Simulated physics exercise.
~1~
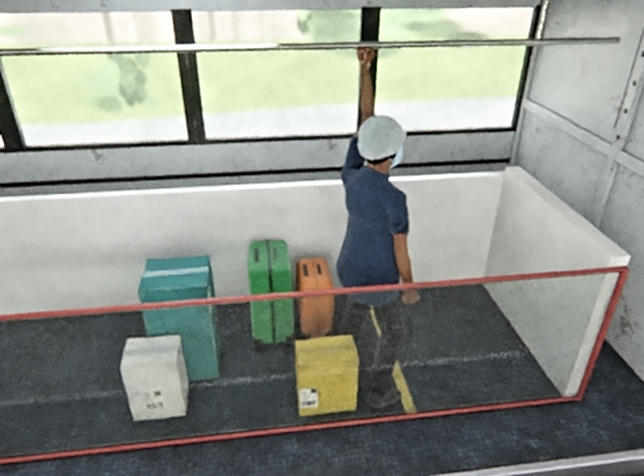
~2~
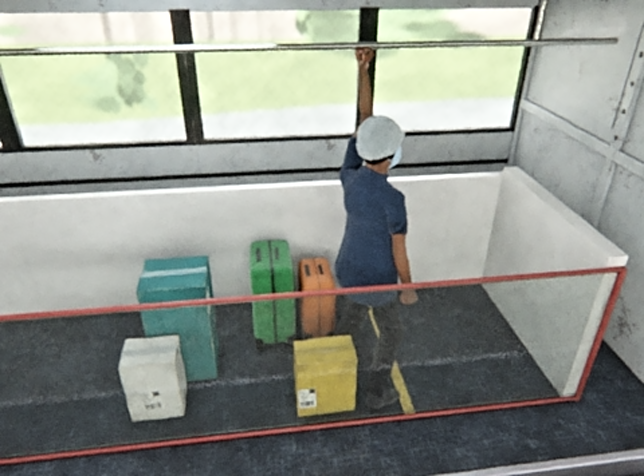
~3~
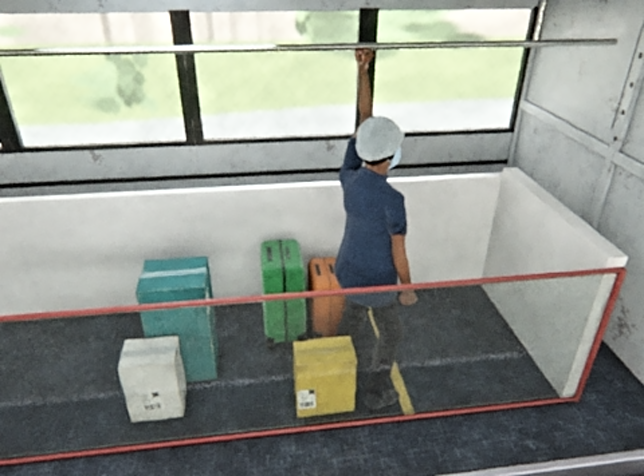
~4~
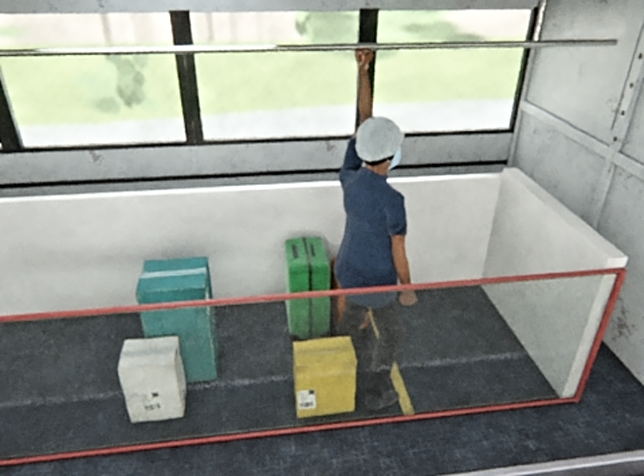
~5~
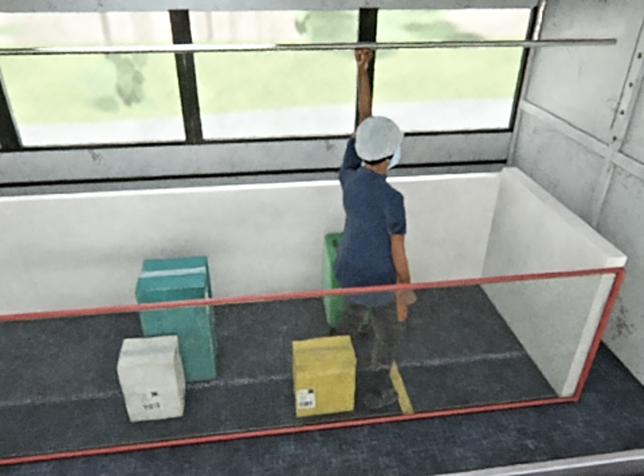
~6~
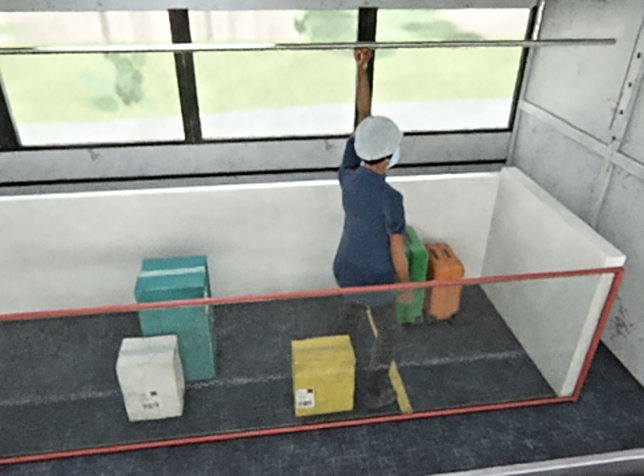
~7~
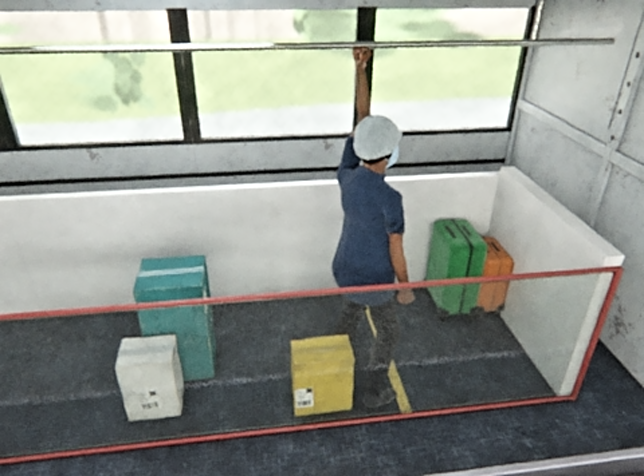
A person holds a rail as green and orange cases roll right past a yellow line.
